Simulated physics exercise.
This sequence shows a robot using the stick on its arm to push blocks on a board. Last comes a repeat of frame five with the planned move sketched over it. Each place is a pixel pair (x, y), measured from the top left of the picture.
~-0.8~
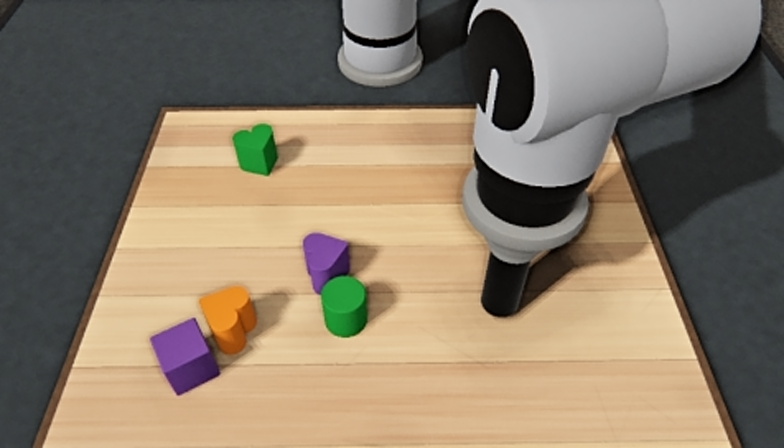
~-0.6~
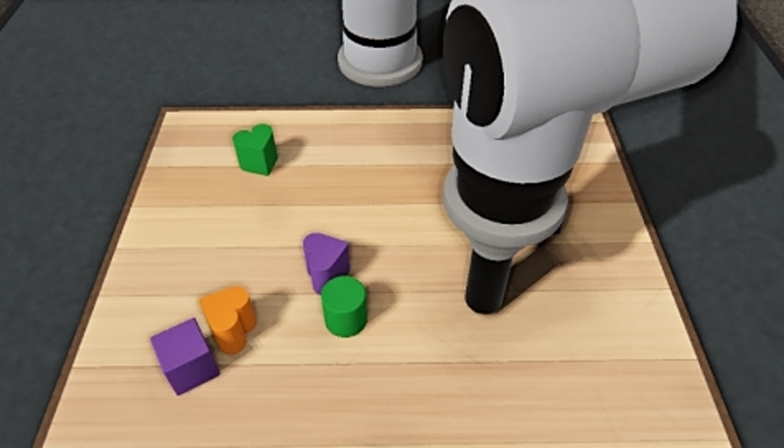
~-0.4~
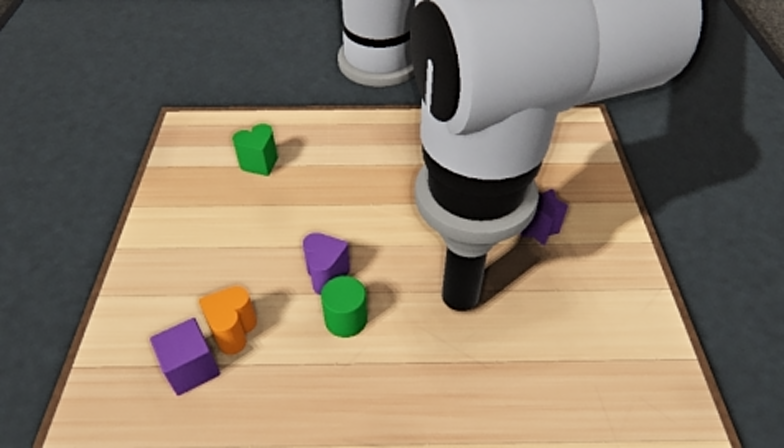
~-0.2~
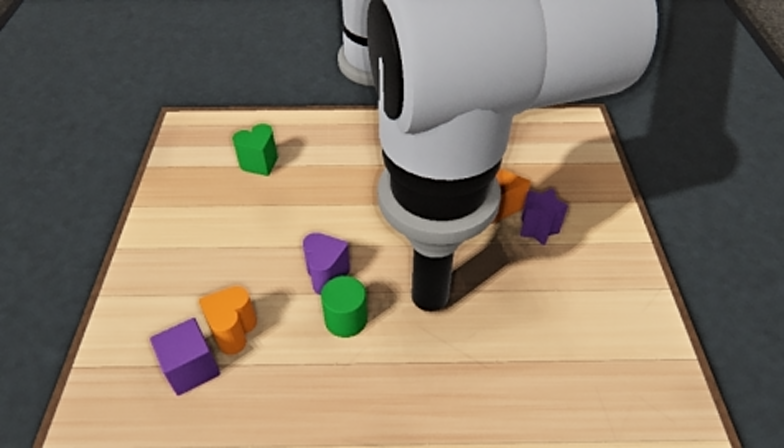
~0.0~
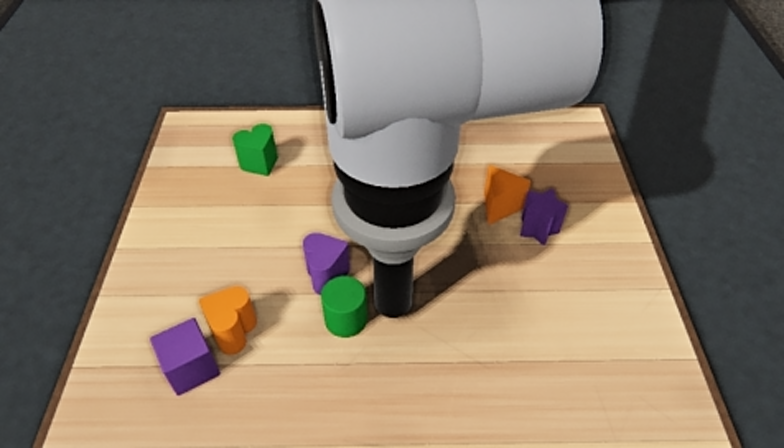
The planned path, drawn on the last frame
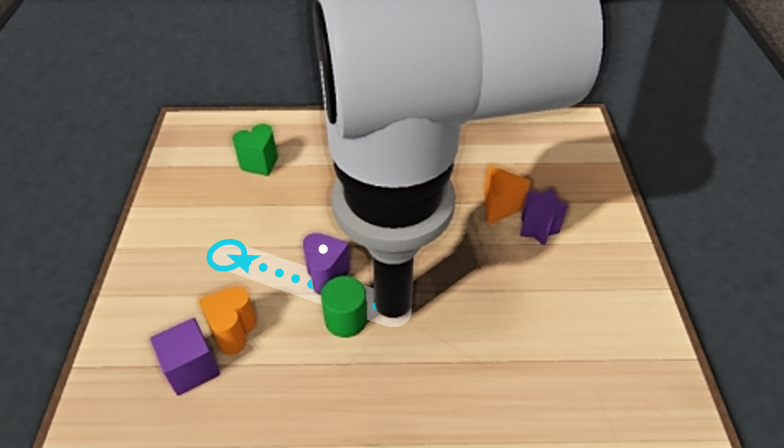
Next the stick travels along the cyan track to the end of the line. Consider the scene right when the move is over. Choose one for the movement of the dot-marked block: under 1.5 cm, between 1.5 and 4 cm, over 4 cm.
Long: Over 4 cm.
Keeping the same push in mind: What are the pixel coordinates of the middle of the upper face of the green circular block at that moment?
Final place: (311, 296).
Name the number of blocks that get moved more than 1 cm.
Moved: 2.
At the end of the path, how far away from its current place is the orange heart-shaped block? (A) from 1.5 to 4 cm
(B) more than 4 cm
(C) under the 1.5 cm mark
My pick is C.
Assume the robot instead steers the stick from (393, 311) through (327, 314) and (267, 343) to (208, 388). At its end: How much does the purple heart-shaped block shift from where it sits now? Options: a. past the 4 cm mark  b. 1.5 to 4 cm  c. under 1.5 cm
c: Under 1.5 cm.
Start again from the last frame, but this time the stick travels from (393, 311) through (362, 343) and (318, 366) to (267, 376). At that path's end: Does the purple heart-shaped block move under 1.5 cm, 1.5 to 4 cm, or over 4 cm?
Covers under 1.5 cm.
Path on the board, straight from (393, 311) to (227, 255); the dot is on the purple heart-shaped block.
What follows on the original path. One third of the way, stick (333, 283); purple heart-shaped block (312, 241), turned 20° clockwise; green circular block (311, 296).
Two thirds of the way, stick (277, 264); purple heart-shaped block (289, 220), turned 75° clockwise; green circular block (311, 296).
At the end, stick (224, 246); orange heart-shaped block in place; purple heart-shaped block (289, 220), turned 80° clockwise; green circular block (311, 296).
